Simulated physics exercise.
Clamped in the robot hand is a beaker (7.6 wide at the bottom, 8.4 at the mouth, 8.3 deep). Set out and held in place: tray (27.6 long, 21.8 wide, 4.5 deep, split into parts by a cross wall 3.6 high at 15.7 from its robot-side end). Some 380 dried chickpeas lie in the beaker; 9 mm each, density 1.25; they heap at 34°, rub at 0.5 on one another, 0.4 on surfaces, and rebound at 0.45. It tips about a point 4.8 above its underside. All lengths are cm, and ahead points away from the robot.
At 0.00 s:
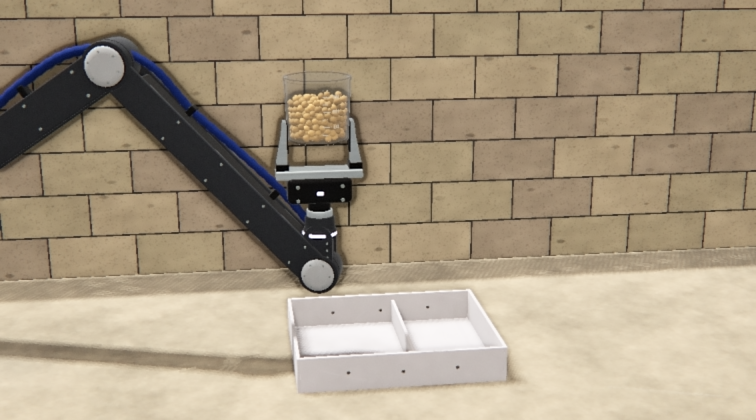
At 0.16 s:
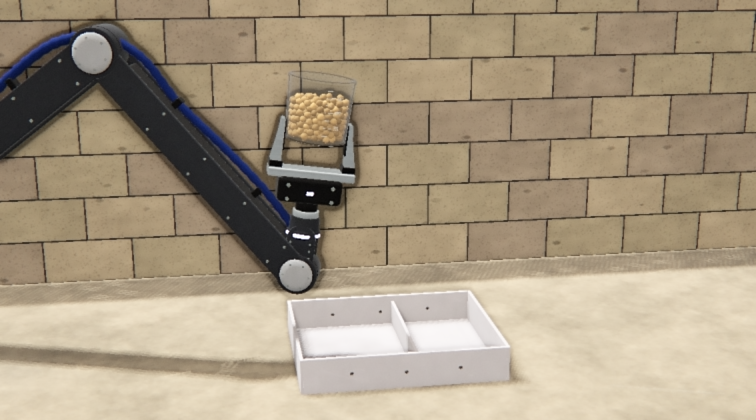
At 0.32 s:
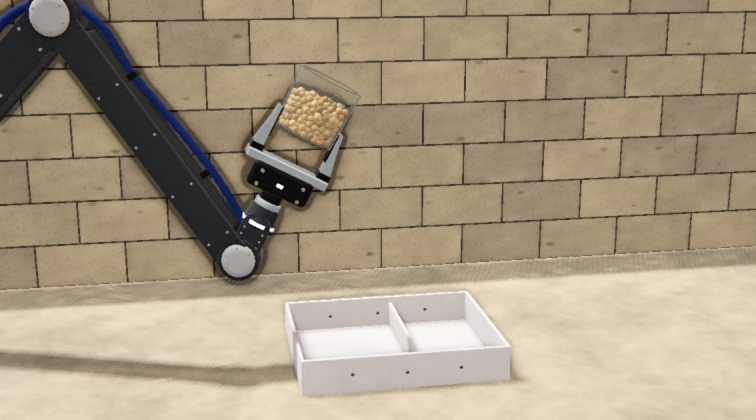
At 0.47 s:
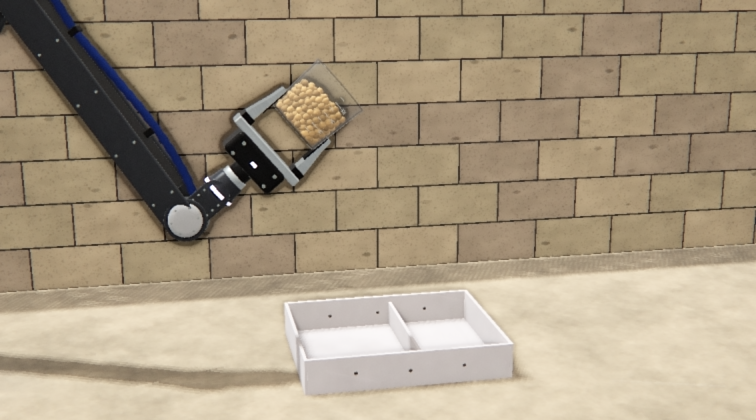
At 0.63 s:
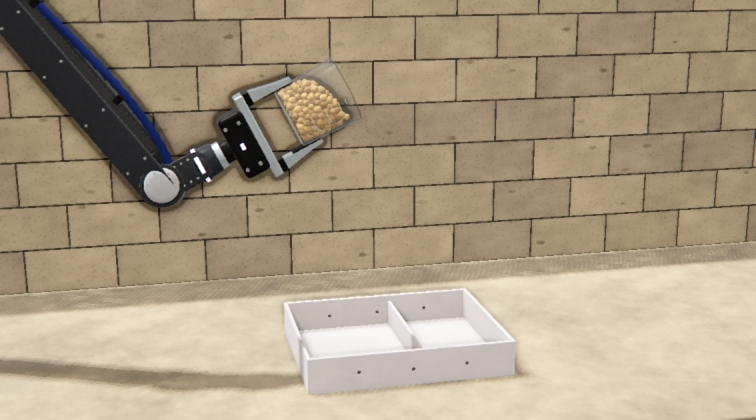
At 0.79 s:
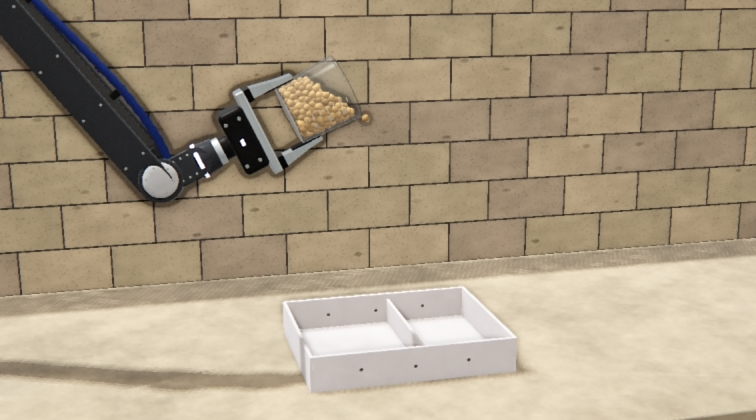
Against a tan brick wall, a black robot arm tilts a clear beaker of chickpeas rightward above a divided white tray, one chickpea leaving the rim.
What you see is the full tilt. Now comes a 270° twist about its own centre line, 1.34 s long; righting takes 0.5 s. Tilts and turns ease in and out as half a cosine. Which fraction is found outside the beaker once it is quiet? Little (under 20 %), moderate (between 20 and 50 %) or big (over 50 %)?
A little share, under 20 %, ends outside the beaker.
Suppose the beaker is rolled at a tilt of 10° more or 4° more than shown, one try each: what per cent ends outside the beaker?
Some 25 and 15 per cent.
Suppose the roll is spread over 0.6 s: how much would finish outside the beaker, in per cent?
Then about 5 per cent.
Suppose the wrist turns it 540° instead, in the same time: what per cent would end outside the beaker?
In that case some 10 per cent.
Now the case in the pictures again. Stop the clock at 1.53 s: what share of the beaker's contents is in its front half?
About 40 per cent.
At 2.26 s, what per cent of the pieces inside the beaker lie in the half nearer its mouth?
Roughly 35 per cent.
After 1.53 s, tipped 65°, highest piece 39 above the table; 375 in the beaker, 1 in the robot-side part, 7 in flight or on a rim.
After 2.26 s, tipped 54°, highest piece 38 above the table; 360 in the beaker, 14 in the robot-side part, 6 in the far-side part, 3 in flight or on a rim.
After 2.83 s, upright, highest piece 40 above the table; 359 in the beaker, 16 in the robot-side part, 8 in the far-side part.
After 3.53 s, upright, highest piece 40 above the table; 359 in the beaker, 16 in the robot-side part, 8 in the far-side part.
In the end, 359 in the beaker, 16 in the robot-side part, 8 in the far-side part. That is 6 % outside the beaker.
